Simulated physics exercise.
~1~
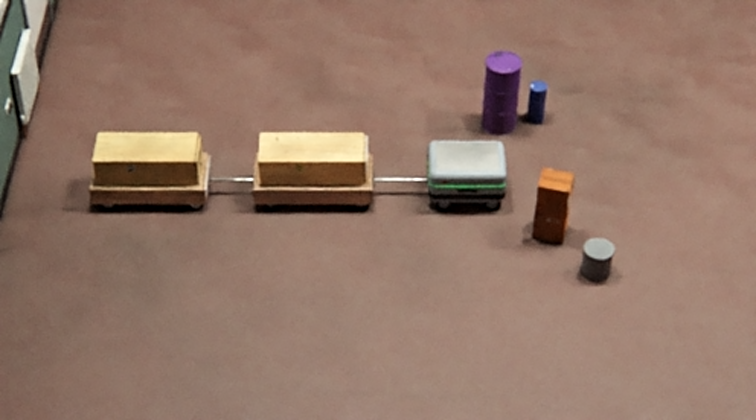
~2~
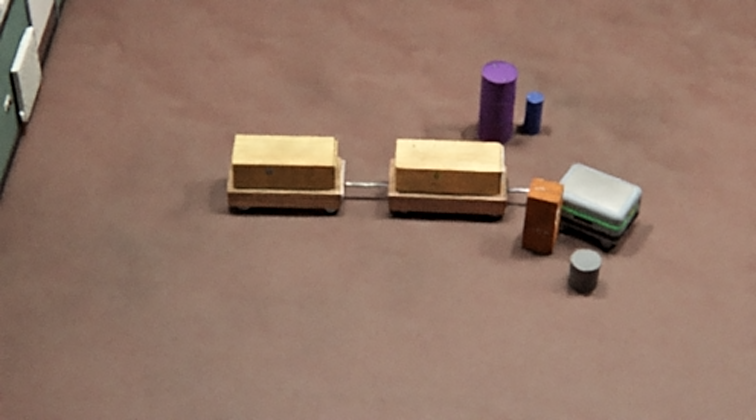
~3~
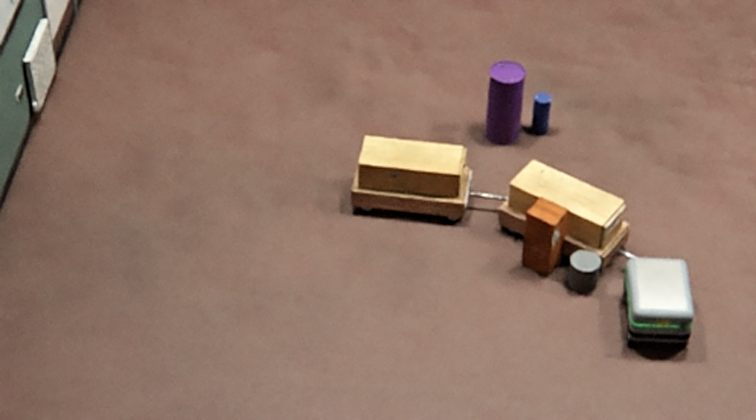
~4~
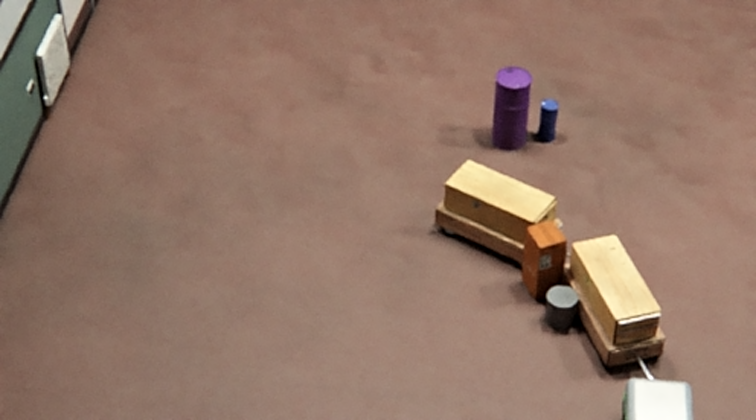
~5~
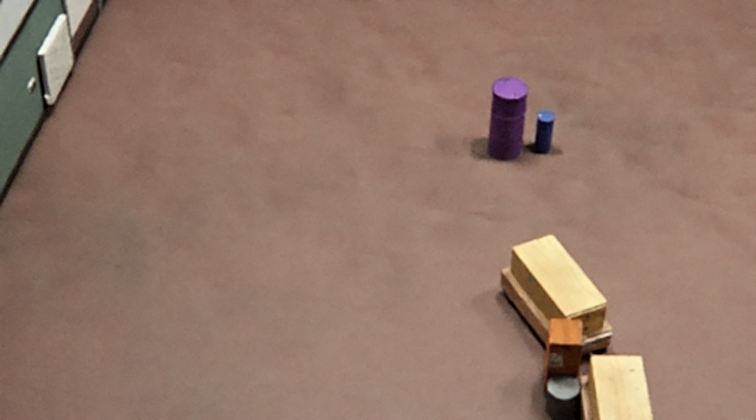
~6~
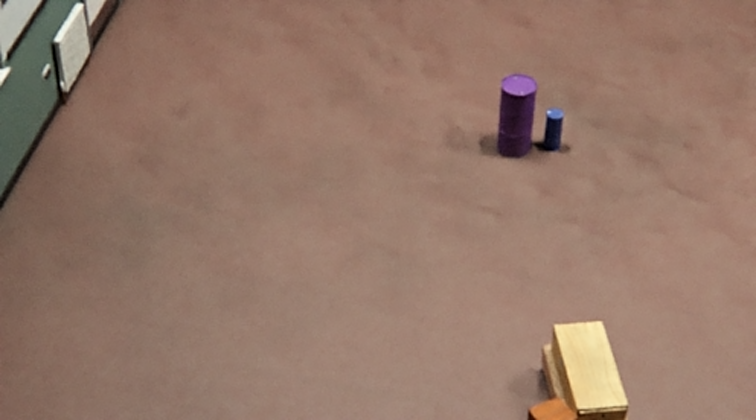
On a brown floor, a small tug pulling two carts with pale wooden loads turned right past a purple drum and blue canister, and the carts shoved an orange box and grey pail downward, leaving the drum and canister standing where they were.
